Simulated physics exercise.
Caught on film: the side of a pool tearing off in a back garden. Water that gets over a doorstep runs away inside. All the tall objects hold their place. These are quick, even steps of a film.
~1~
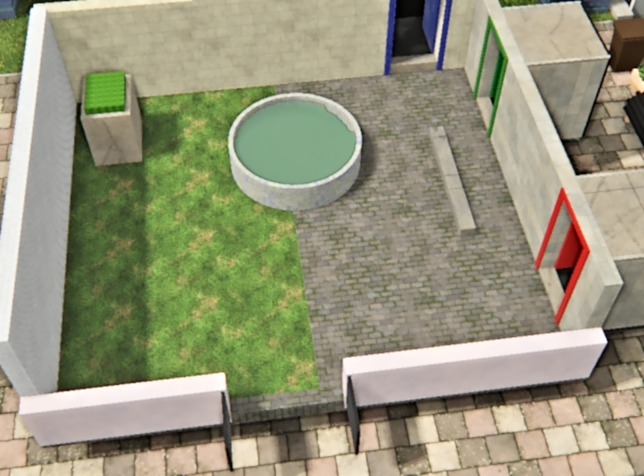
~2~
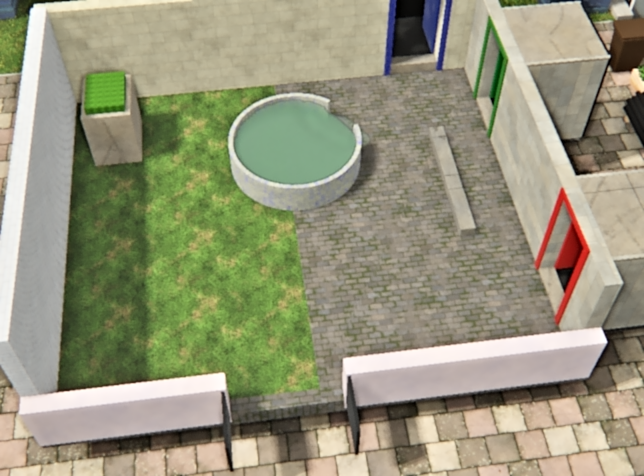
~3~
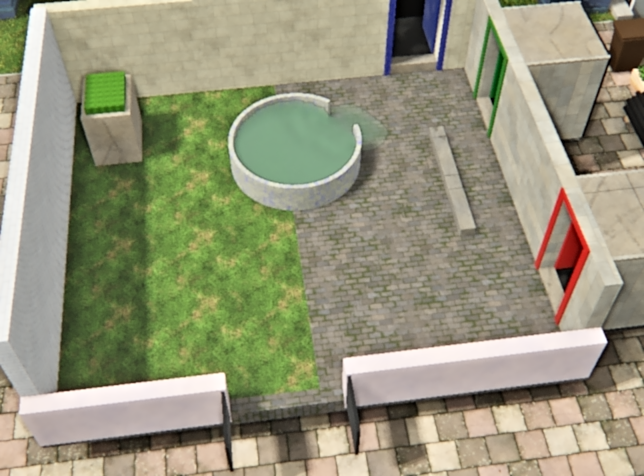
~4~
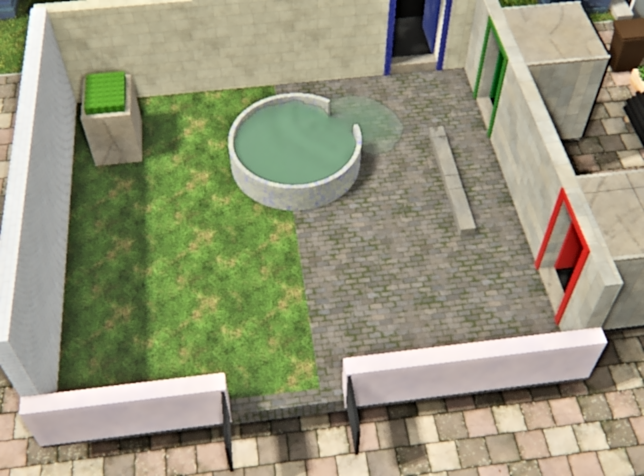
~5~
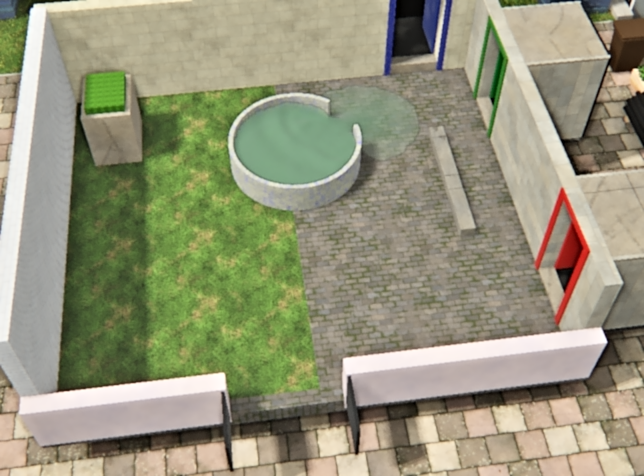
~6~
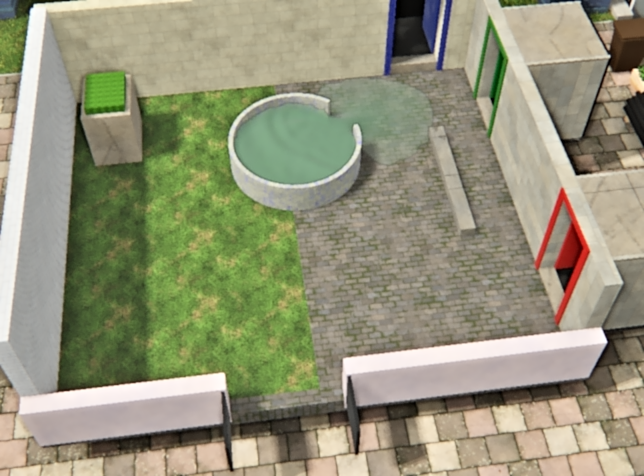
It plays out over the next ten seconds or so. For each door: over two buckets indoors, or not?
The red door holds within the limit; the blue door holds within the limit; the green door floods.
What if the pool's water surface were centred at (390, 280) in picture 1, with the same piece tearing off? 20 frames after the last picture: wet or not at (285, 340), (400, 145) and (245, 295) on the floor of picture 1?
As listed: Not flooded, flooded, no water.
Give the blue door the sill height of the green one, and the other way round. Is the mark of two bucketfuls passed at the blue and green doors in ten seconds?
In short: Blue door is over; green door lets less in.
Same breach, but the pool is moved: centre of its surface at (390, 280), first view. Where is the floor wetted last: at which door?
That is the door marked blue.
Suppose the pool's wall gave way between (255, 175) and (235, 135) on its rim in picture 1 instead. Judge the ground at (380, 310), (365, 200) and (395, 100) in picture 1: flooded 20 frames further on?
In that order: Dry, free of water, clear.
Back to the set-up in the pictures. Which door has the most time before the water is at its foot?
That is the red one.
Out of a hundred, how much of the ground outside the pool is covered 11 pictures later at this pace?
Some 15 per cent.
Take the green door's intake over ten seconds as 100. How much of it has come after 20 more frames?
Close to 40 %.
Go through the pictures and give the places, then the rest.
The round pool at (295, 142) is whole and still, in the first frame.
The front is at a hidden place, out from the gap at (343, 128), in the second frame.
The front is at (383, 135), out from the gap at (343, 129), in the third frame.
The front is at (391, 113), out from the gap at (343, 129), in the fourth frame.
Water pours out at (343, 129) and has run to (409, 107), in the fifth frame.
Water pours out at (343, 128) and has run to (422, 96), in the sixth frame.
A moment on, water covers 10 % of the floor; the red door not reached, the blue door wet at the sill, nothing in, the green door wet at the sill, nothing in.
Next, water covers 15 % of the floor; the red door not reached, the blue door wet at the sill, nothing in, the green door over two buckets in.
Then, water covers 20 % of the floor; the red door not reached, the blue door wet at the sill, nothing in, the green door far over two buckets in.
Later, water covers 35 % of the floor; the red door wet at the sill, nothing in, the blue door wet at the sill, nothing in, the green door far over two buckets in.
In the end, water covers 55 % of the floor; the red door under two buckets in, the blue door wet at the sill, nothing in, the green door far over two buckets in.
